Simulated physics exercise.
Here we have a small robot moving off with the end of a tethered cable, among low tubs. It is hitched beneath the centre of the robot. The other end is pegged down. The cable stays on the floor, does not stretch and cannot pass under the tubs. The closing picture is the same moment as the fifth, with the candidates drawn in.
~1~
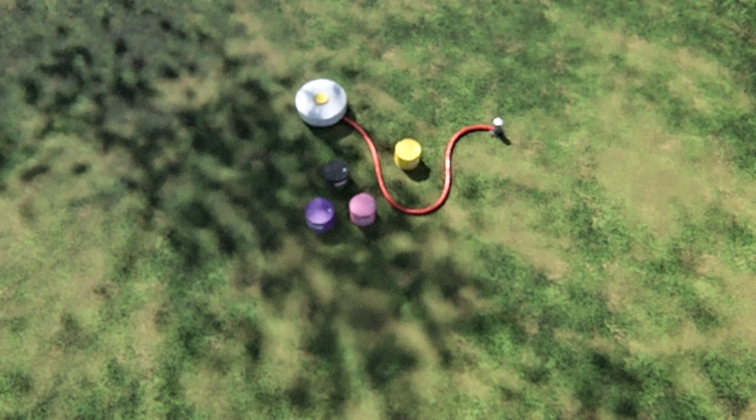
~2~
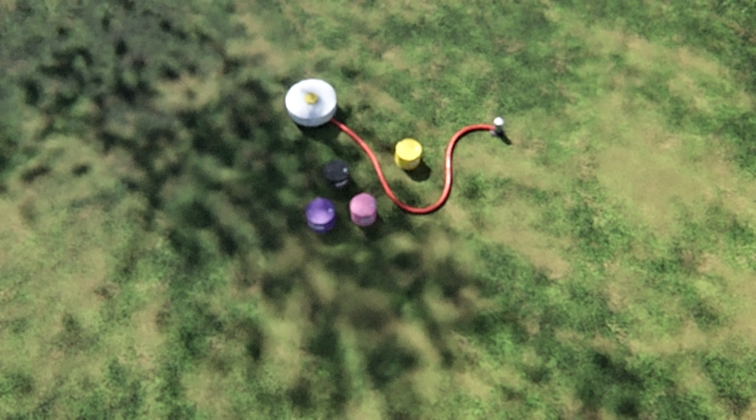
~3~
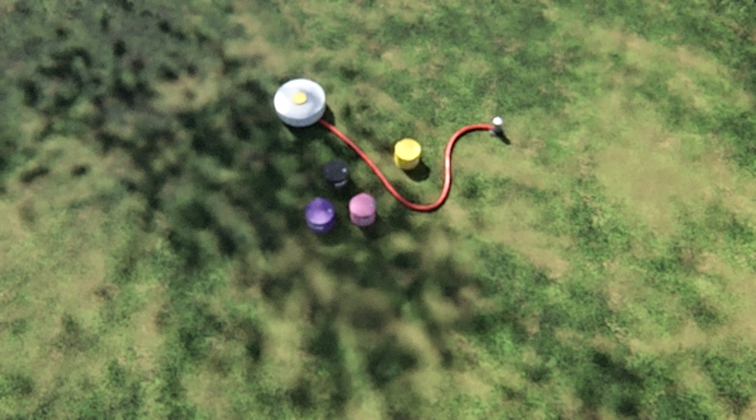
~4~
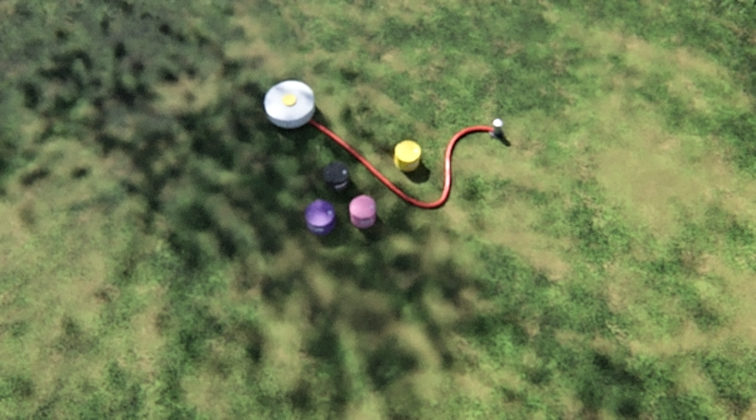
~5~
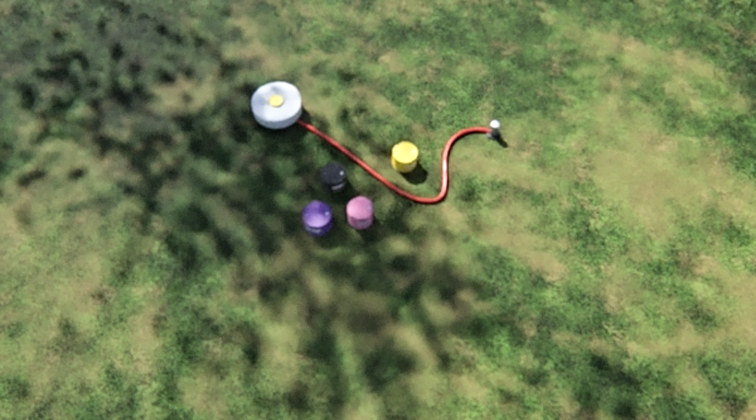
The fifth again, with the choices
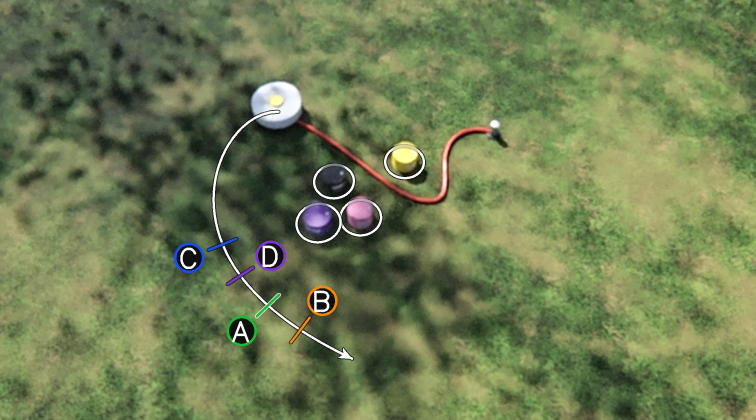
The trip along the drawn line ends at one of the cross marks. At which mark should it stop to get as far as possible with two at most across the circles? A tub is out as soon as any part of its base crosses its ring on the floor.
Stop at B.
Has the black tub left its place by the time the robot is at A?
Yes.
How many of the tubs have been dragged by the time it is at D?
By then, none.
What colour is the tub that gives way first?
The black tub.
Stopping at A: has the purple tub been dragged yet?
No.
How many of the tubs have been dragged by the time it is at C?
The count is none.
On the marked copy, A at (268, 305); B at (300, 330); C at (223, 244); D at (240, 276); the route from (278, 112) via (220, 237) to (352, 359).
Taking B. A third of the way, robot (214, 170).
Two thirds of the way, robot (232, 261).
When it is over, robot (299, 326); black tub (345, 198); purple tub (327, 223); two over the rings.
As for the rest, A is within the limit but short; C is within the limit but short; D is within the limit but short.
